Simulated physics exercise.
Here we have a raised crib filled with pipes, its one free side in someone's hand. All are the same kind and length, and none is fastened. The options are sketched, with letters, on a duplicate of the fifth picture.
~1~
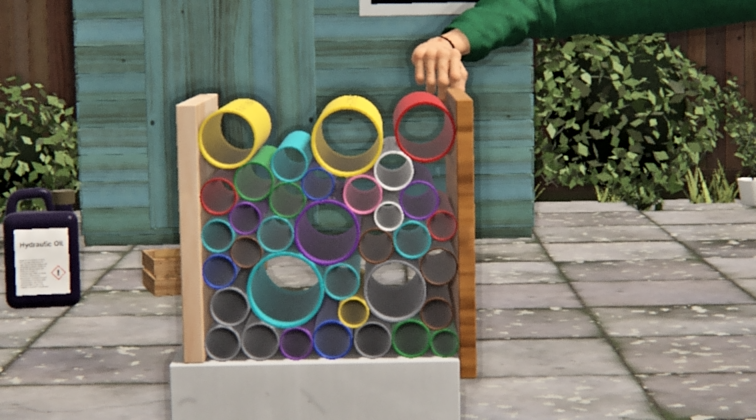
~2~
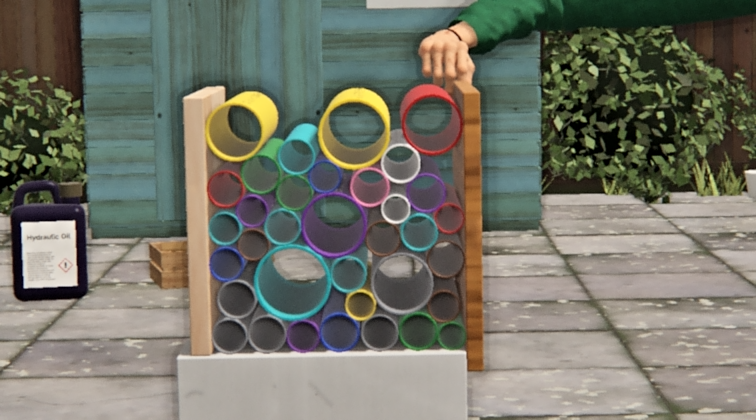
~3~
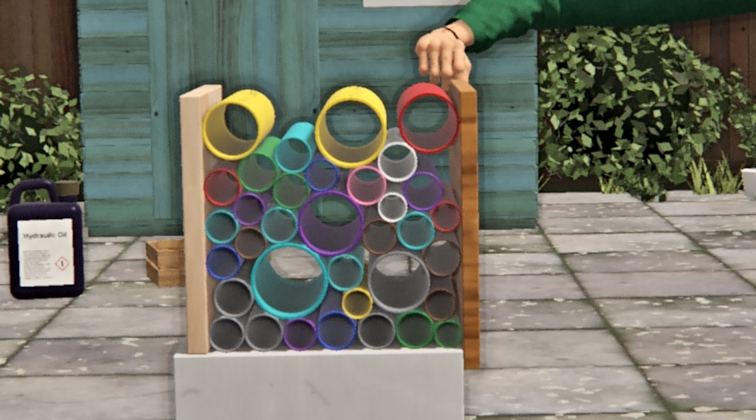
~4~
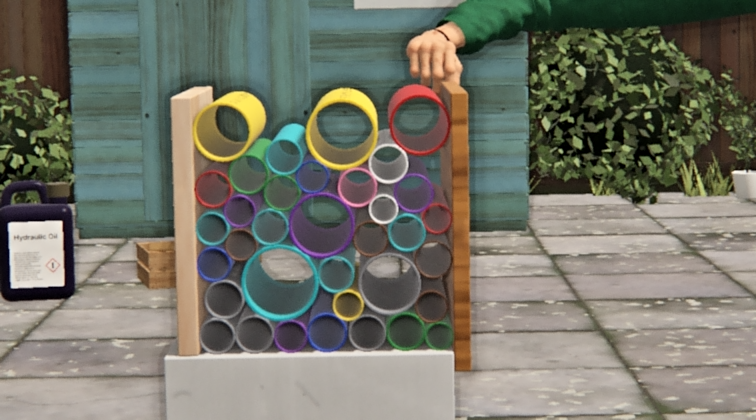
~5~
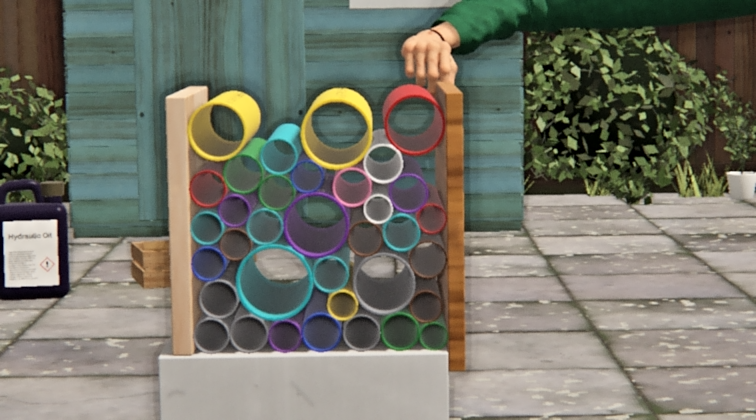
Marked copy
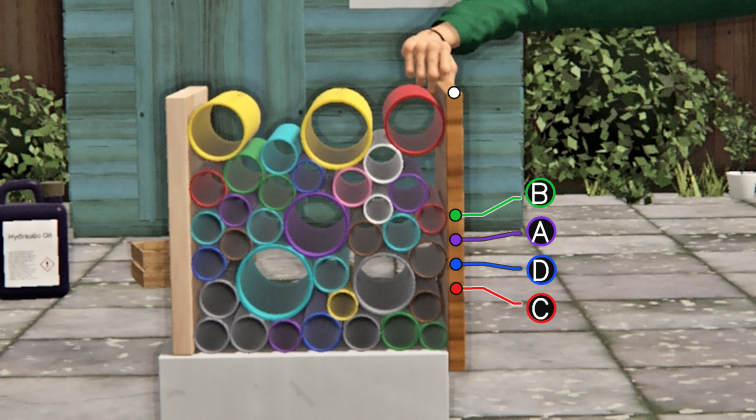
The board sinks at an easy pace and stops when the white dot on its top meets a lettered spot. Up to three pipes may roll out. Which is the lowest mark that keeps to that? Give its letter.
At most to A.
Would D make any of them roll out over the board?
Yes, at D.
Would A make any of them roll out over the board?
At A: Yes.
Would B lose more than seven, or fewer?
At B, fewer than seven.
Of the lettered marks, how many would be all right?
Two of them.
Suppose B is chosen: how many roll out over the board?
At B the number is one.
On the copy, A at (456, 240); B at (456, 215); C at (457, 289); D at (456, 264); the white dot at (454, 92).
On A. First, top of the board (446, 157).
Then, top of the board (447, 232).
Finally, top of the board (447, 239), one out over the board.
By contrast, B one out over the board; C more than three out over the board; D four out over the board.
